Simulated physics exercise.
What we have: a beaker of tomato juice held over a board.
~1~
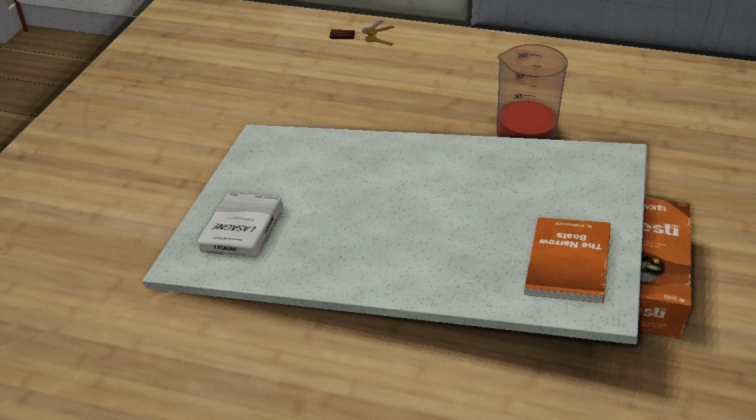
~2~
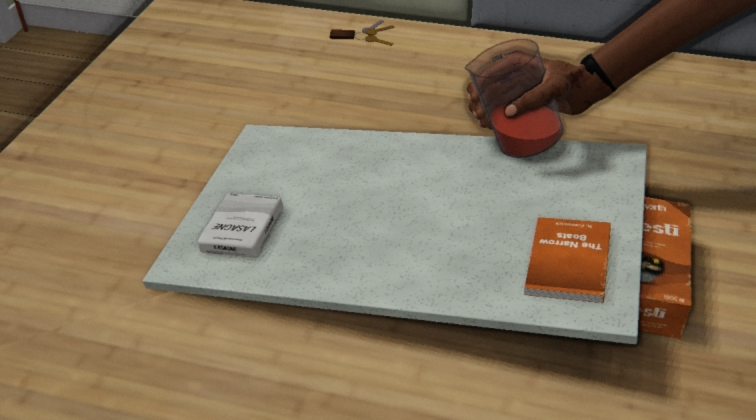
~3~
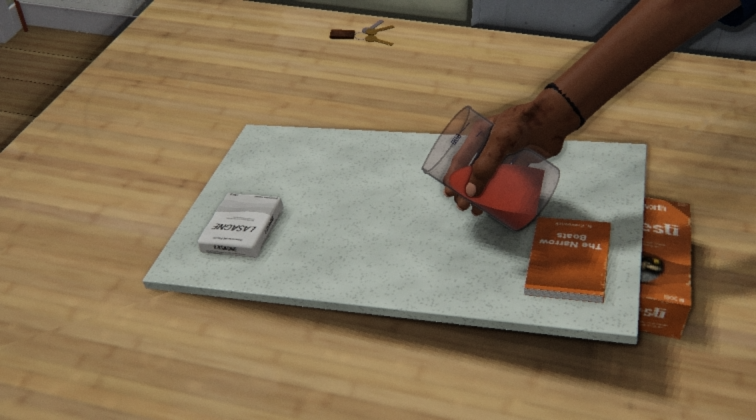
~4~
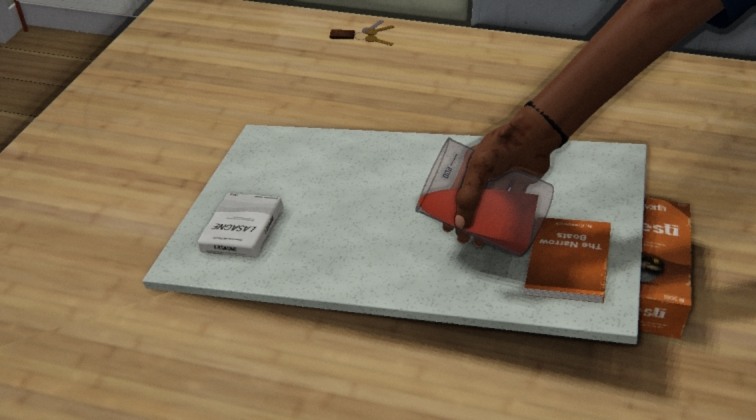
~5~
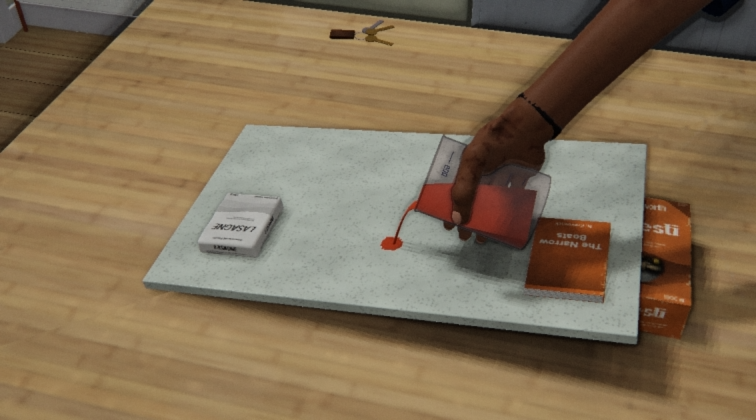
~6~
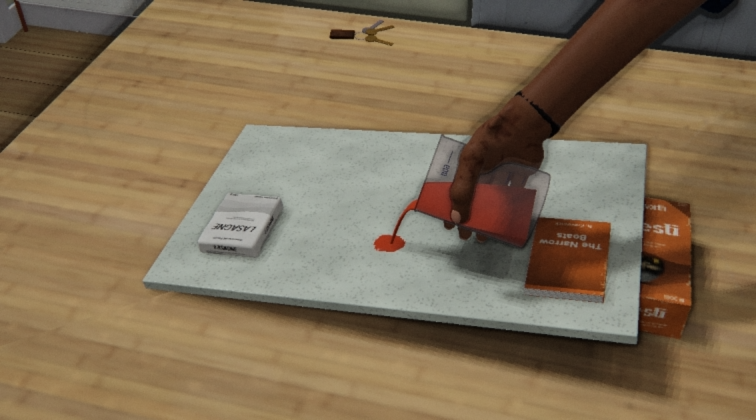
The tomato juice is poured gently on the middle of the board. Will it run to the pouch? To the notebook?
The pouch is reached and the notebook escapes.
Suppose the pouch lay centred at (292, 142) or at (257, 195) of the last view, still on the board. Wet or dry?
At the first place it stays dry, at the second it gets wet.
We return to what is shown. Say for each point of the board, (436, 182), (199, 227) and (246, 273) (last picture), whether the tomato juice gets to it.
One: Not reached. Two: Dry. Three: In the puddle.
A moment on, it runs down to the left; the pouch is reached; the notebook is untouched.
Further on, it runs down to the left and off the end; the pouch is reached; the notebook is untouched.
When it is over, it runs down to the left and off the end; the pouch is reached; the notebook is untouched.
